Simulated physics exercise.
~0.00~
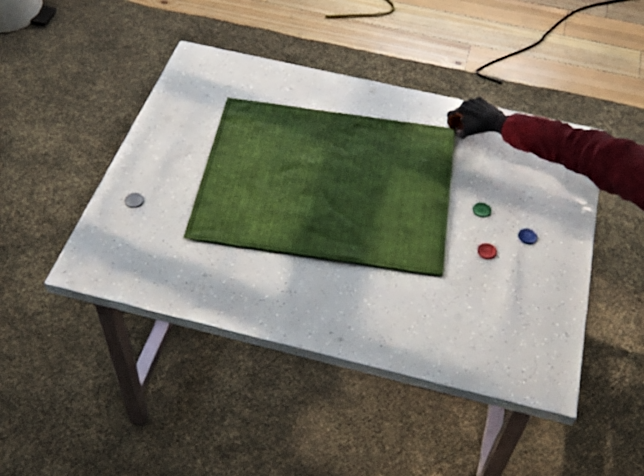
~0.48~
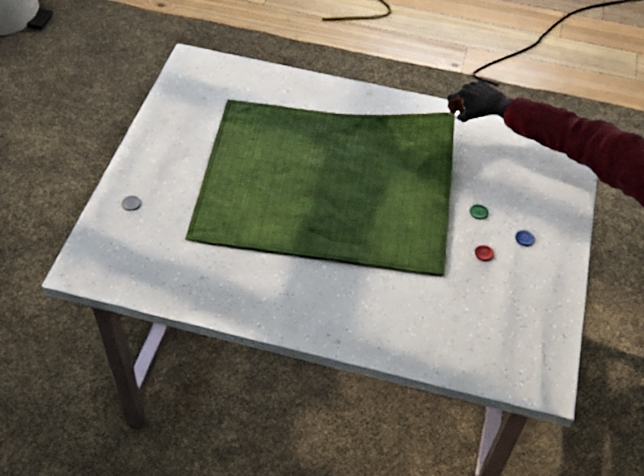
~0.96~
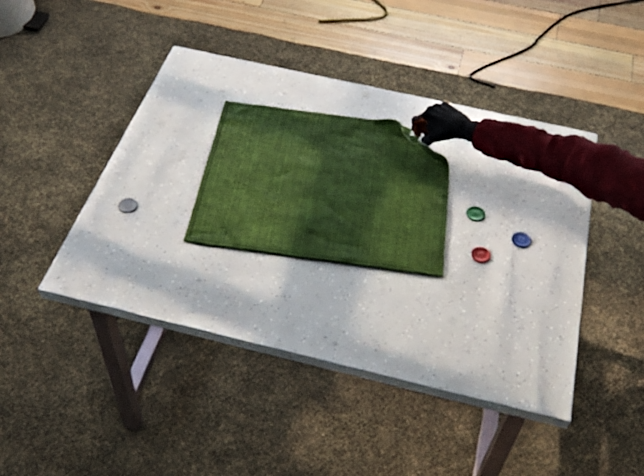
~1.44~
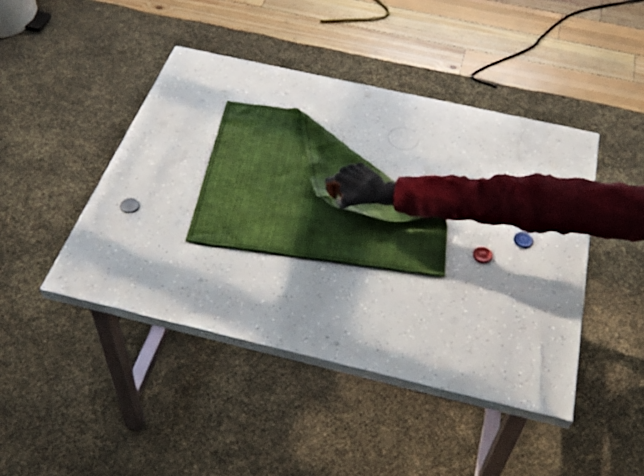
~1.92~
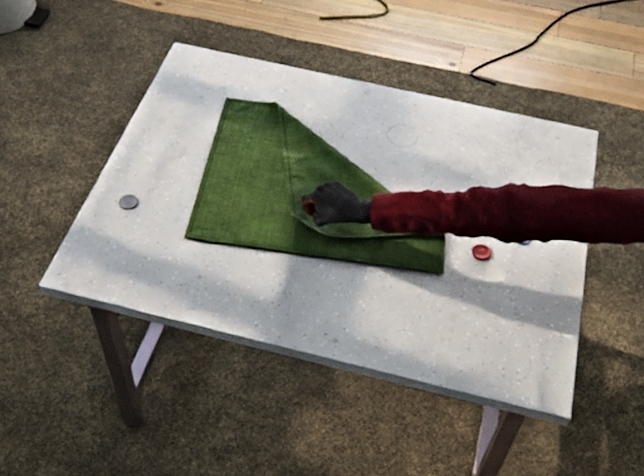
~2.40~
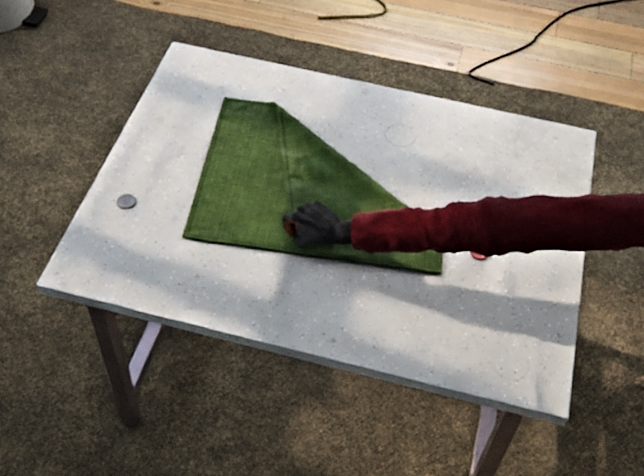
A green hand towel lies flat on a pale desk over brown carpet, seen from above by a slightly swaying camera. A grey lid sits to its left, while a green disc, a blue token and a red token sit to its right. A dark-gloved hand in a deep red sleeve pinches the towel's far right corner, lifts it a little and draws it left and toward the near edge. The corner folds over the cloth and is pressed down near that edge, leaving a slanting fold. At the end the hand still rests there, the grey lid uncovered and the sleeve hiding much of the right side.
